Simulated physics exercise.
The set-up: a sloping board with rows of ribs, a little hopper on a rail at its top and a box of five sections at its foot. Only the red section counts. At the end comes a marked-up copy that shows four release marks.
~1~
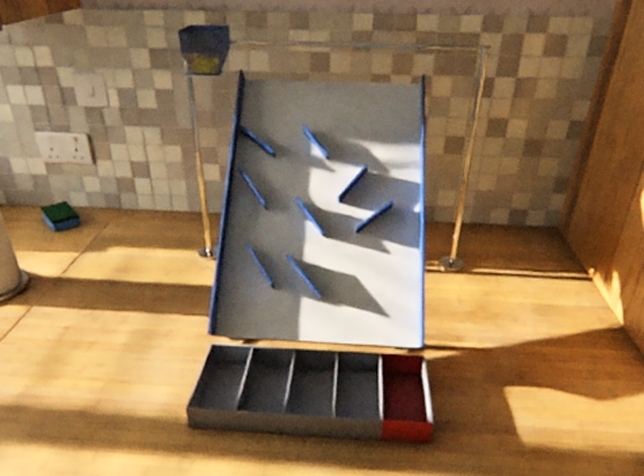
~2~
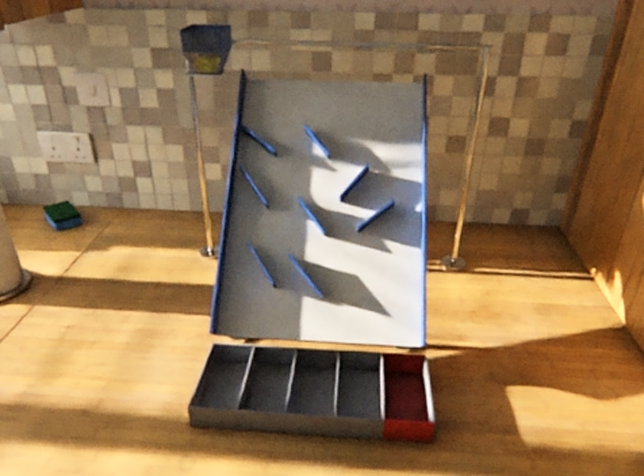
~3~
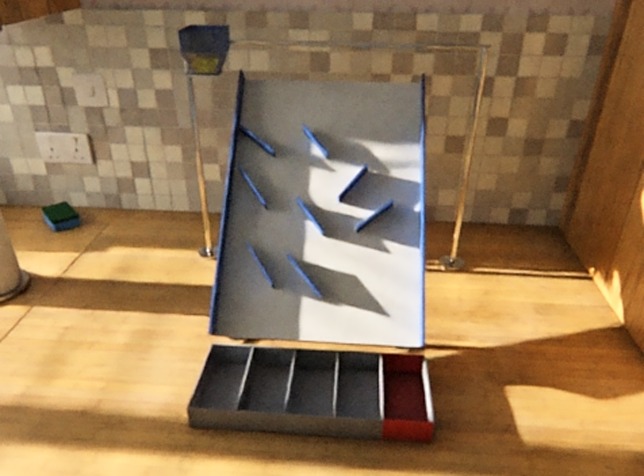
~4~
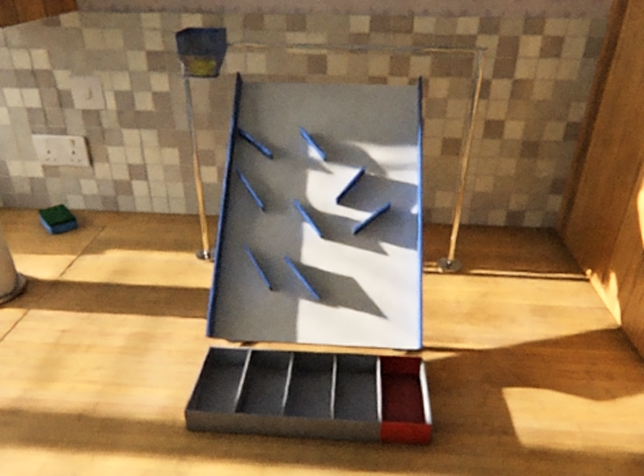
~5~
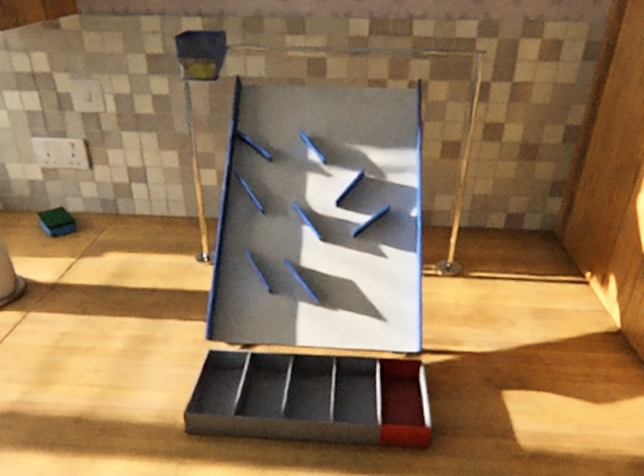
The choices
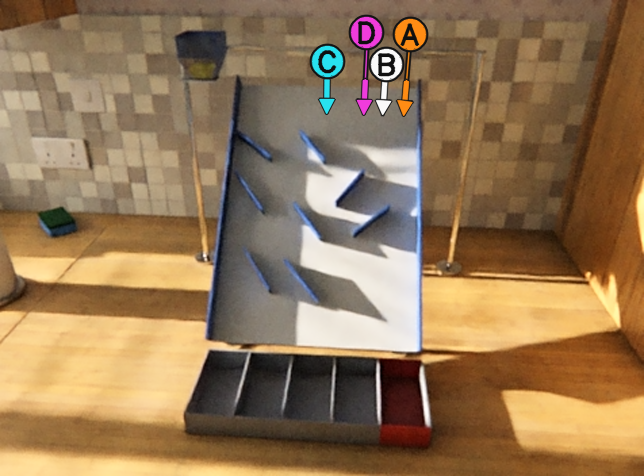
The clip shows a sloping board with blue ribs on a wooden counter, a small hopper on a rail at its upper left and a five-section box with one red section at its foot; nothing moves except slight view shifts.
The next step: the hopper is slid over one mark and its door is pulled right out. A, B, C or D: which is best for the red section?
Mark A does it best.
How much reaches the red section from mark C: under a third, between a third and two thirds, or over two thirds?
It is under a third.
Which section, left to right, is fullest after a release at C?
The fourth.
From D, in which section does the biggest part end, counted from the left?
The fourth.
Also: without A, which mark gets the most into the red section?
Mark B.
On the marked copy, mark A meets the board at (404, 110); mark B meets the board at (383, 109); mark C meets the board at (326, 108); mark D meets the board at (364, 109).
If A is chosen, about half in the red section, about a quarter in other sections, a small part outside the box.
If B is chosen, about a quarter in the red section, about two thirds in other sections, a small part outside the box.
If C is chosen, a small part in the red section, most in other sections, a small part outside the box.
If D is chosen, a small part in the red section, most in other sections, a small part outside the box.
